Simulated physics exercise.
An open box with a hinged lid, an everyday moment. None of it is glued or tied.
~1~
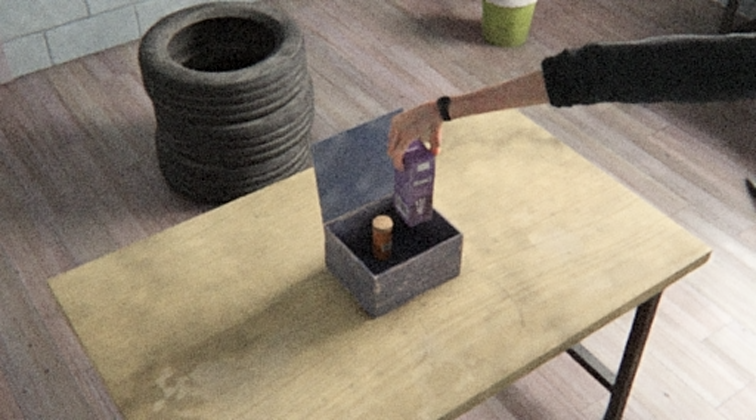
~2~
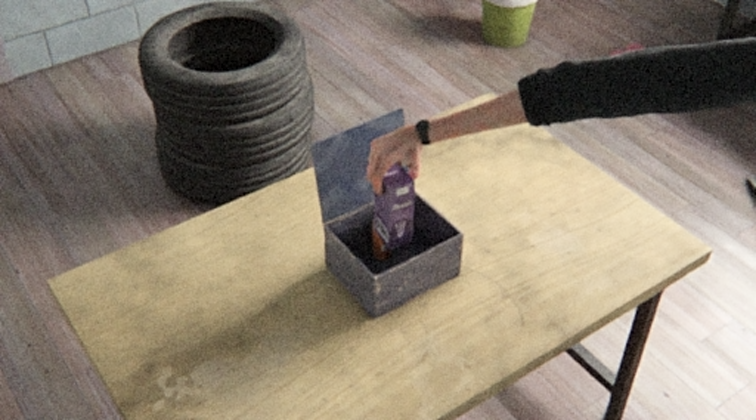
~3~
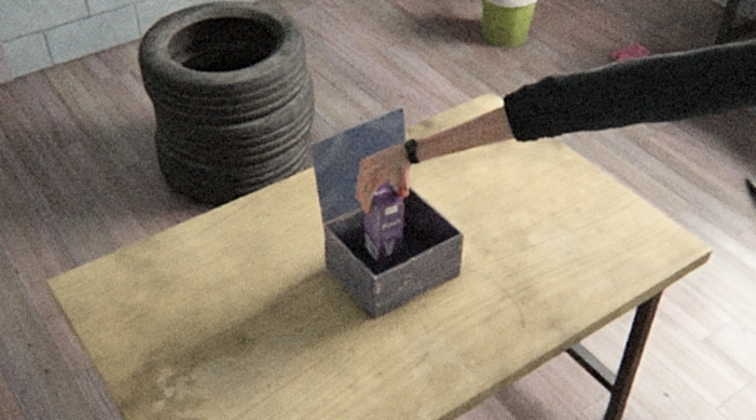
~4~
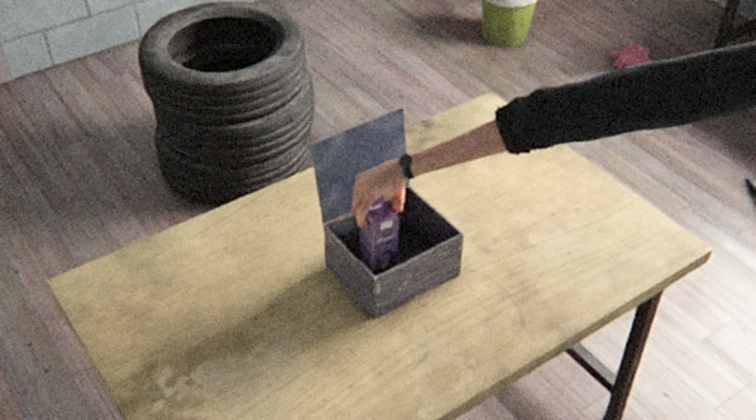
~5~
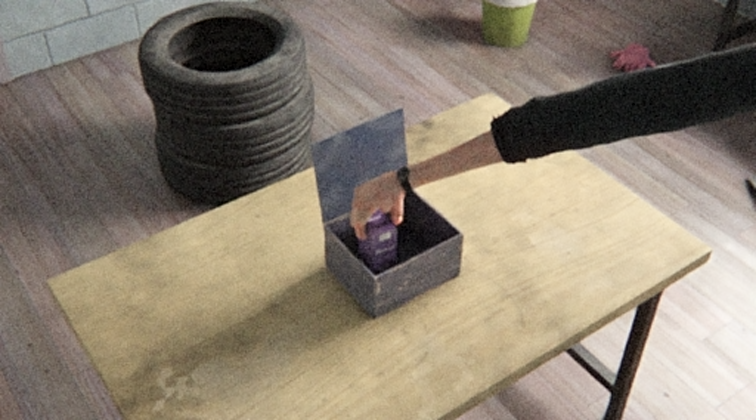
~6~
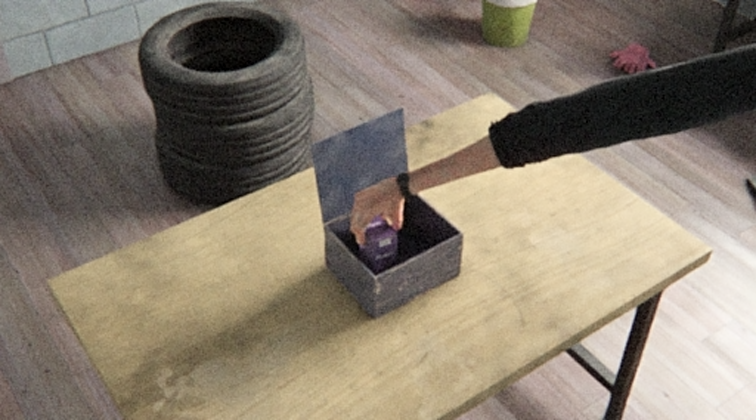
At first, a hand holds a purple carton over an open box on a wooden table, with an orange shaker visible inside. The arm moves left and lowers the carton into the box, blocking the shaker from view. By the end, the carton sits low inside, the hand still on its top.
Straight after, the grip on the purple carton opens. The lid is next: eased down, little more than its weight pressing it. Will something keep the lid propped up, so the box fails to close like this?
Yes, it stays propped open.
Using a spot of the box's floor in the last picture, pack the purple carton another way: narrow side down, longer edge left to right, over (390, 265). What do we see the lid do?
Well, in that case it fits down fine.
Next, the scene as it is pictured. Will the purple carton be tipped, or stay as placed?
Well, it stays just as set.
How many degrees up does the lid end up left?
I'd put it at roughly 35°.
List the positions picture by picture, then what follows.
On its way; purple carton (414, 183); orange shaker (382, 238), in the first picture.
On its way; purple carton (394, 207), in the second picture.
On its way; purple carton (383, 225), in the third picture.
On its way; purple carton (379, 239), in the fourth picture.
On its way; purple carton (377, 250), in the fifth picture.
In place under the hand; purple carton (377, 256), in the sixth picture.
Then, 1.30 s past the last view, lid 78° above the rim.
Then, 1.70 s past the last view, lid 53° above the rim.
Finally, lid 33° above the rim; both still in place. Final places as the last picture's camera would see them, purple carton near (377, 256).
